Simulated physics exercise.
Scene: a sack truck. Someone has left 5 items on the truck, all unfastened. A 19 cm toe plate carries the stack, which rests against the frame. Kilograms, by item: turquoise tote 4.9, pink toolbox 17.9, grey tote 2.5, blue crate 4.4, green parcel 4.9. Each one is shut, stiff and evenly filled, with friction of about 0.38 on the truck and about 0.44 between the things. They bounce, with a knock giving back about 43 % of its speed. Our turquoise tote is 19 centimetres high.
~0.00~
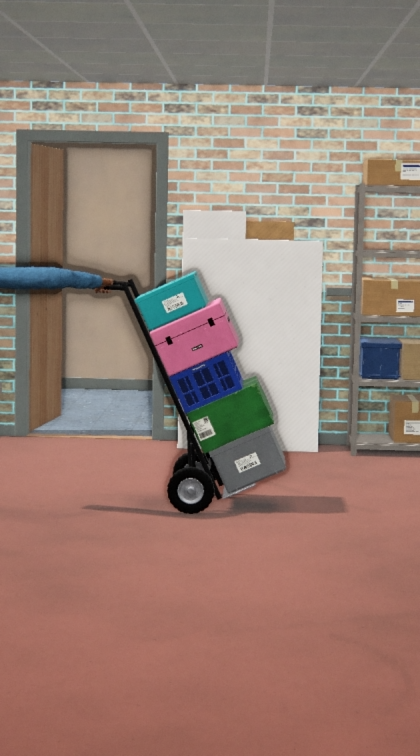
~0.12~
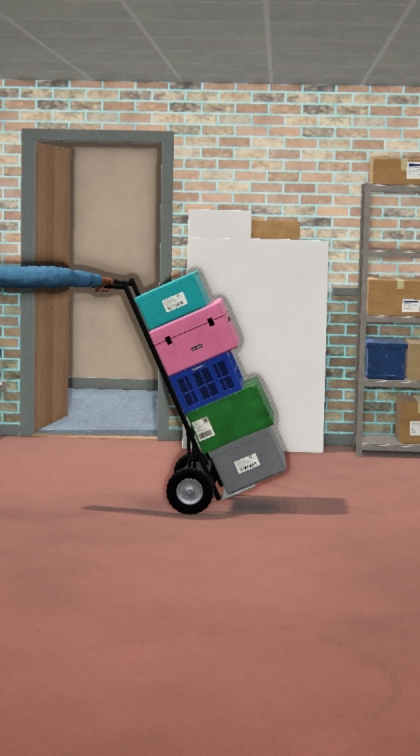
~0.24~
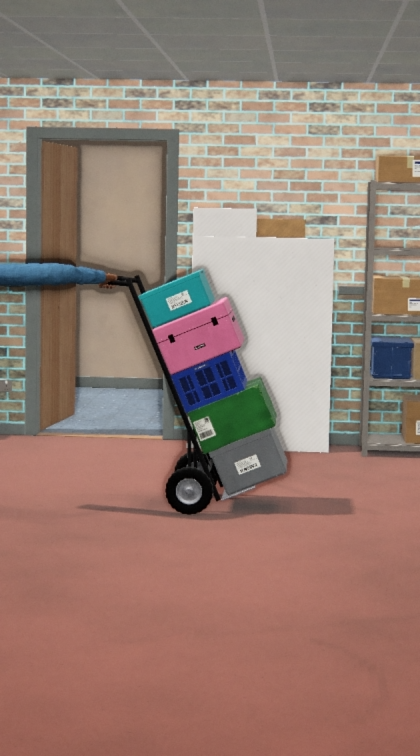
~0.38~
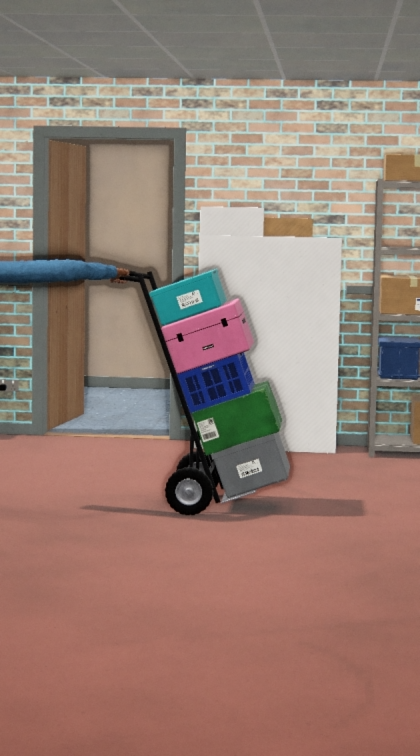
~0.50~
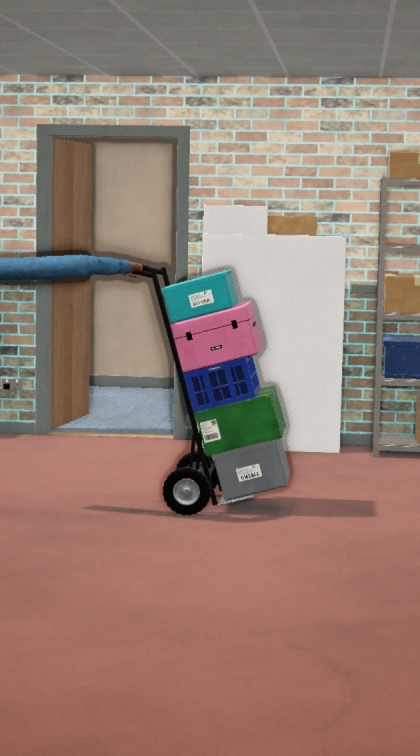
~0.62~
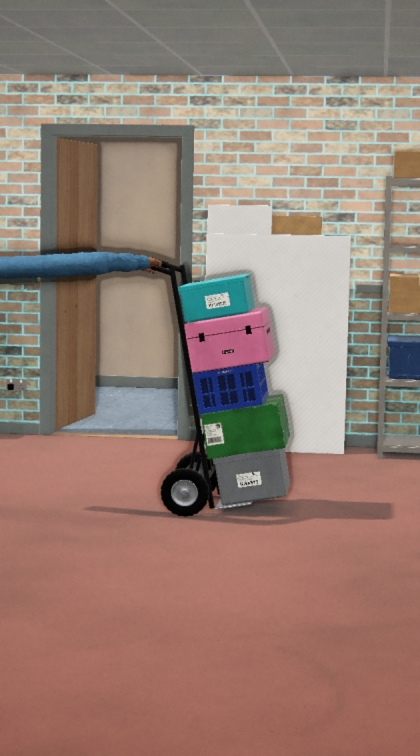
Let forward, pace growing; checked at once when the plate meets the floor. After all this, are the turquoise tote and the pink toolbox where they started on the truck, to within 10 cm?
In order: The turquoise tote moves beyond the limit, the pink toolbox moves beyond the limit.
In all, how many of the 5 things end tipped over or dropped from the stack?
5.
Around 1.42 s, truck upright; turquoise tote now dropped from the stack; pink toolbox tipped 33° against what carries it near (351, 363); blue crate tipped 33° against what carries it.
Around 1.82 s, truck upright; pink toolbox, blue crate and green parcel now dropped from the stack; grey tote on its side.
Finally (2.9 s), dropped from the stack, turquoise tote, pink toolbox, blue crate and green parcel; on their side or leaning hard on the truck, grey tote.
